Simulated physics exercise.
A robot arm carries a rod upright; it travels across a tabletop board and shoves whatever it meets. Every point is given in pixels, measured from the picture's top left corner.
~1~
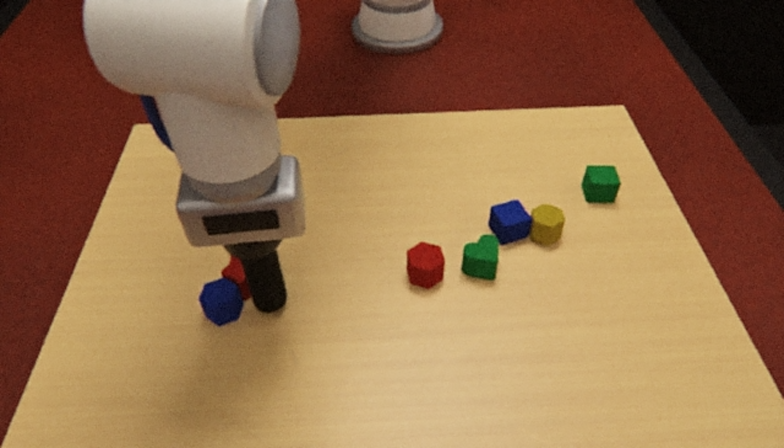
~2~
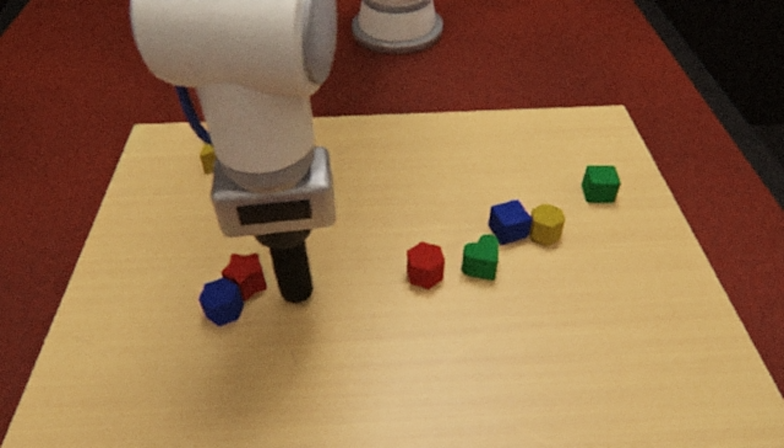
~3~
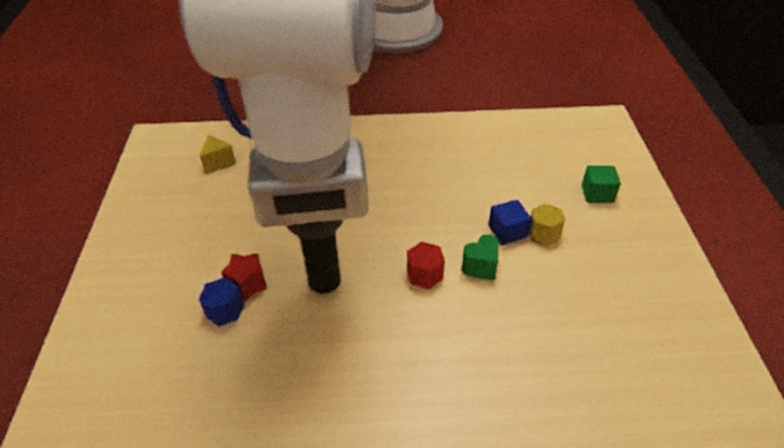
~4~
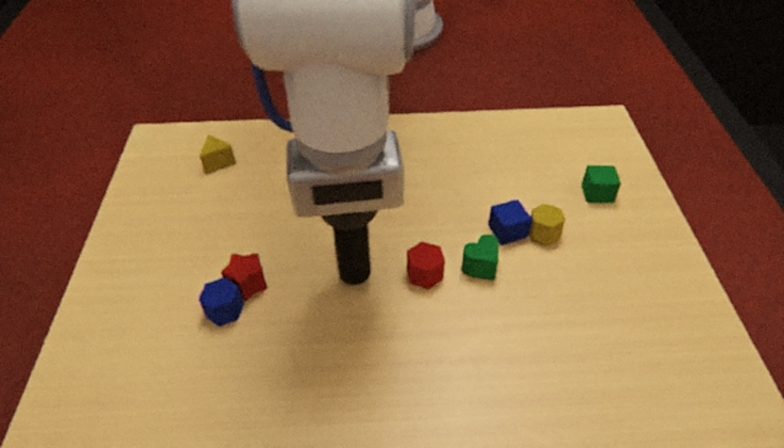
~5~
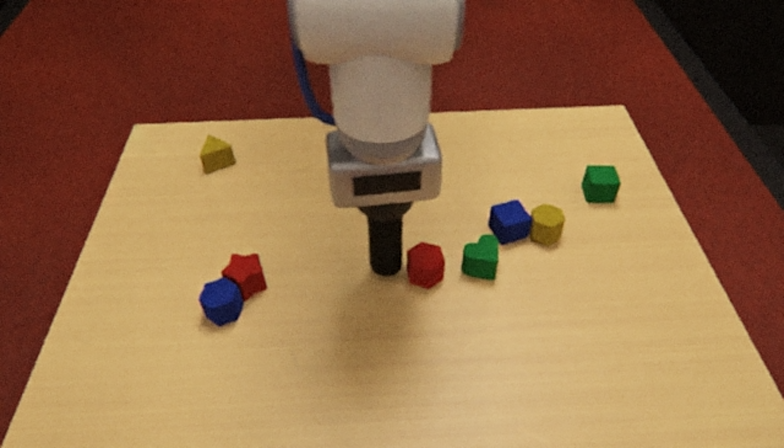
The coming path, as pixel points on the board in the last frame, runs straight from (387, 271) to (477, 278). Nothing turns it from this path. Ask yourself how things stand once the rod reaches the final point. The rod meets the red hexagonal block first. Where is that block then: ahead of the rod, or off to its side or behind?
Held in front.
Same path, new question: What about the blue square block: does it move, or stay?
The blue square block will stay where it is.
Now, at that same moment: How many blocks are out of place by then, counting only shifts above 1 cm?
Looking at the path, I think two of the blocks end up more than 1 cm away.
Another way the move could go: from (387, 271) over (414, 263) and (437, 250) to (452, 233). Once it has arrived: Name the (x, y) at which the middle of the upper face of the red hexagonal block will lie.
Expect it around (453, 256).
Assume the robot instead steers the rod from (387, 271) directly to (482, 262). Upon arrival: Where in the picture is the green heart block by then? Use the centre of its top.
Put as a pixel place, it's (520, 253).
The first path, step by step. Halfway along, rod at (433, 267); red hexagonal block at (467, 263), turned 25° clockwise; green heart block at (500, 247), turned 30° anticlockwise.
At the end, rod at (478, 271); red hexagonal block at (513, 272), turned 45° clockwise; green heart block at (521, 247), turned 115° anticlockwise; blue square block still.
